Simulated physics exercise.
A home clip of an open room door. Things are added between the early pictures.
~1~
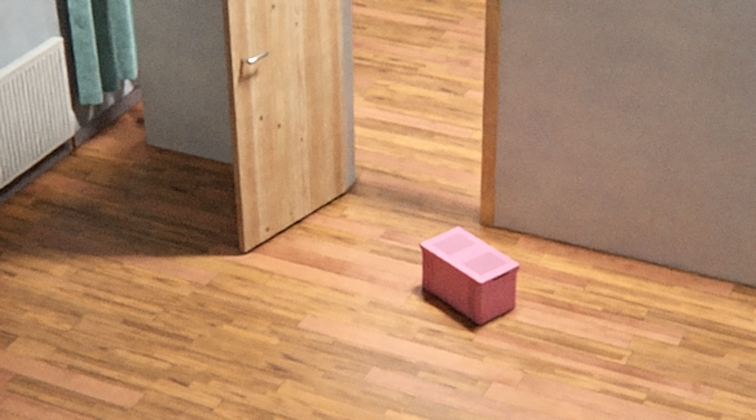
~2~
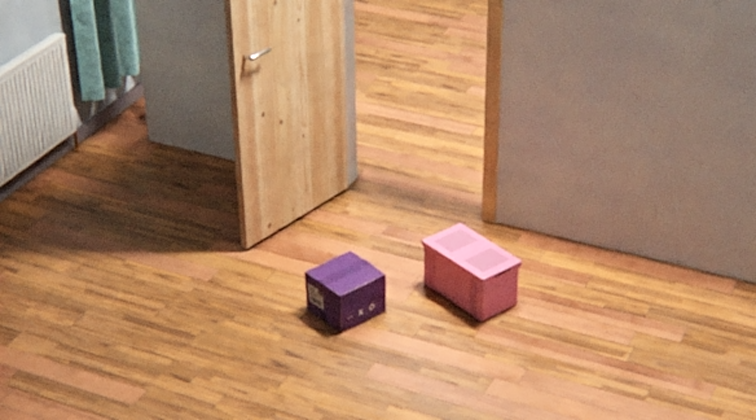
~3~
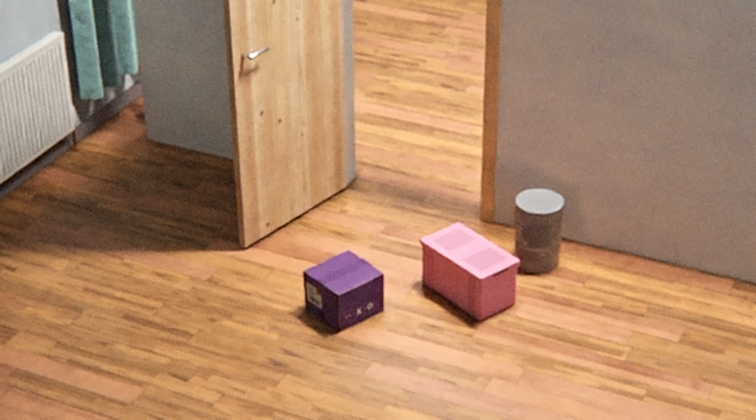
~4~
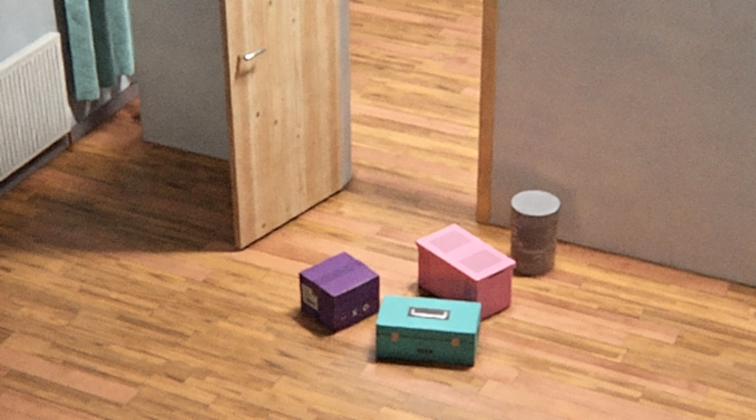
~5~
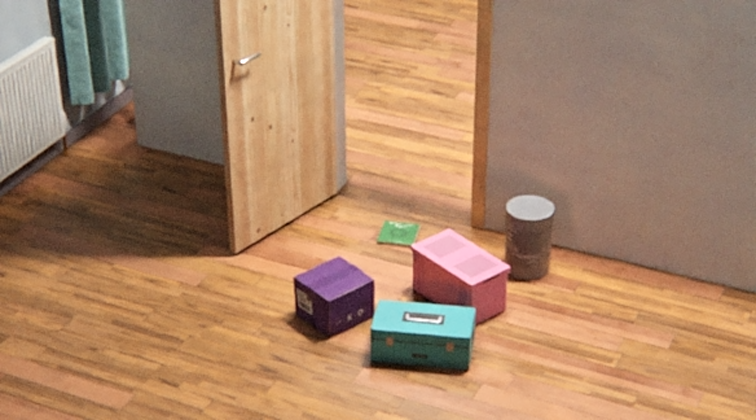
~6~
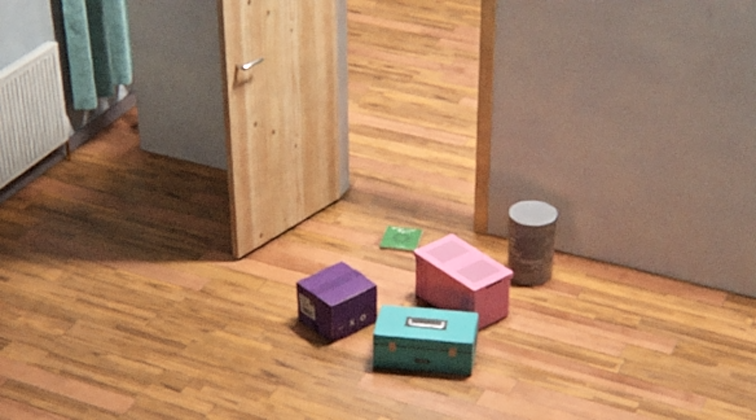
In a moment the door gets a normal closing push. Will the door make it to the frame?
Here the door reaches the frame.
Then, 0.60 s later than the last frame, open by 71°.
Then, 1.00 s later than the last frame, open by 31°.
When it is over, open by 0°; all 5 as before. End places, in pixels of the last picture, green book near (402, 239).
